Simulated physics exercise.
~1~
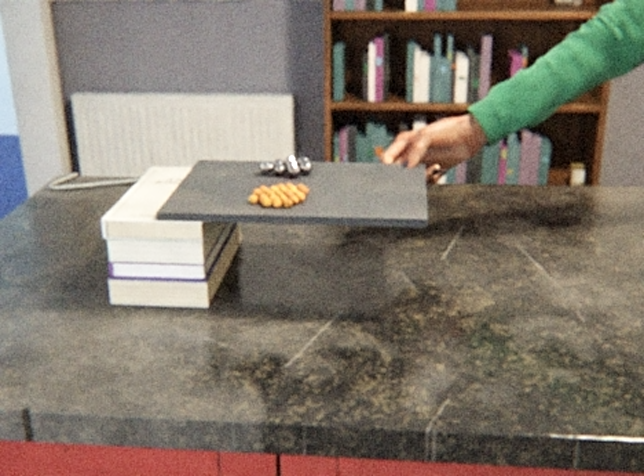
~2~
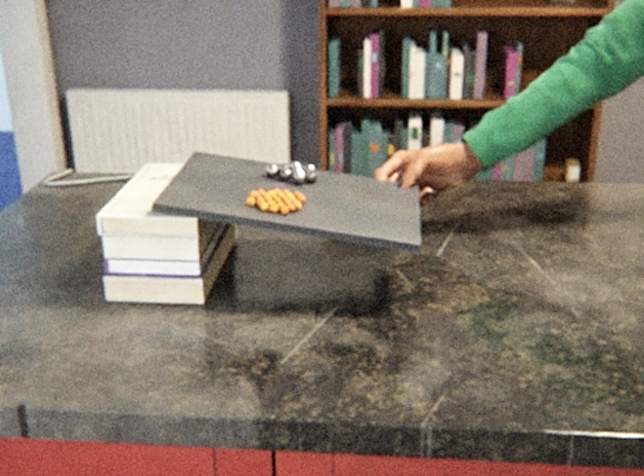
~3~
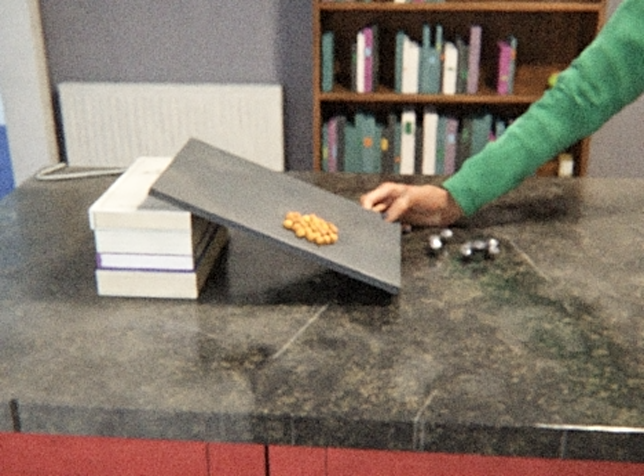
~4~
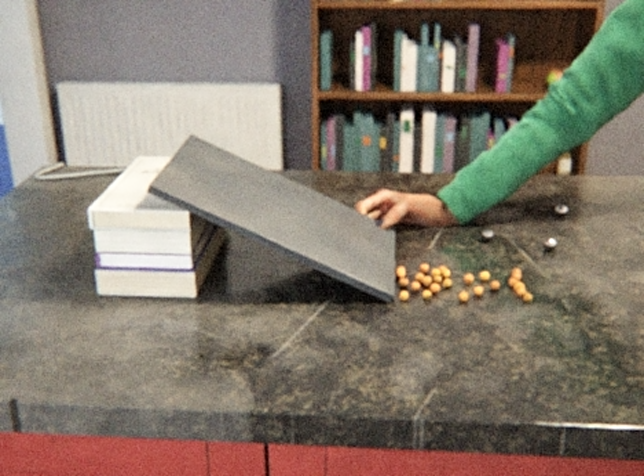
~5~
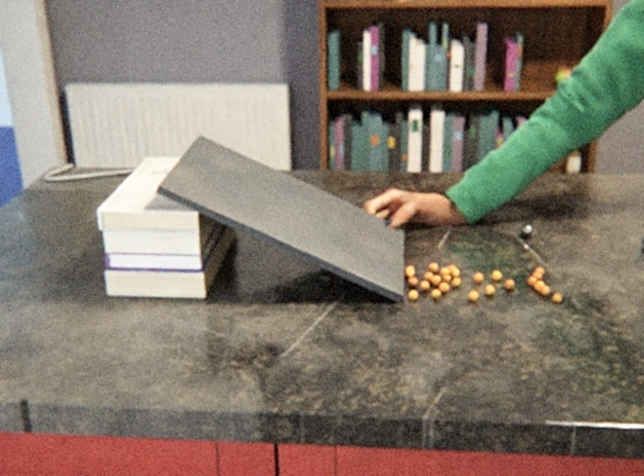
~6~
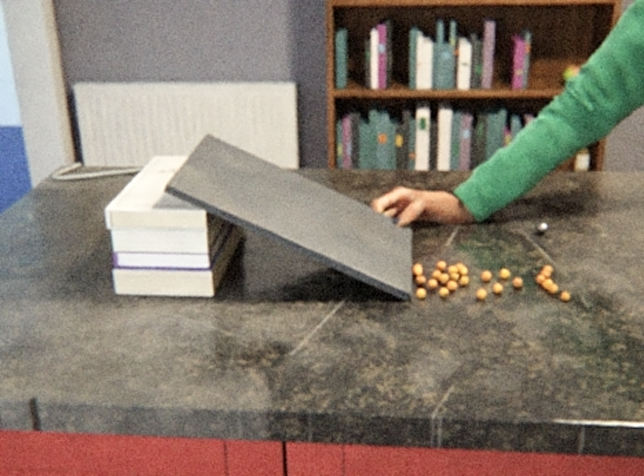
A dark board carrying a cluster of small orange balls in front and a few shiny metallic balls behind stretches level from a stack of books to a hand in a green sleeve. The hand lowers the right end, and at first both groups stay on the slope. As the board tilts further, the metallic balls roll off onto the counter while the orange ones remain aboard. The free end then reaches the counter, and the orange balls spill out near its foot. They settle there, while the metallic balls travel farther, leaving just one in view.
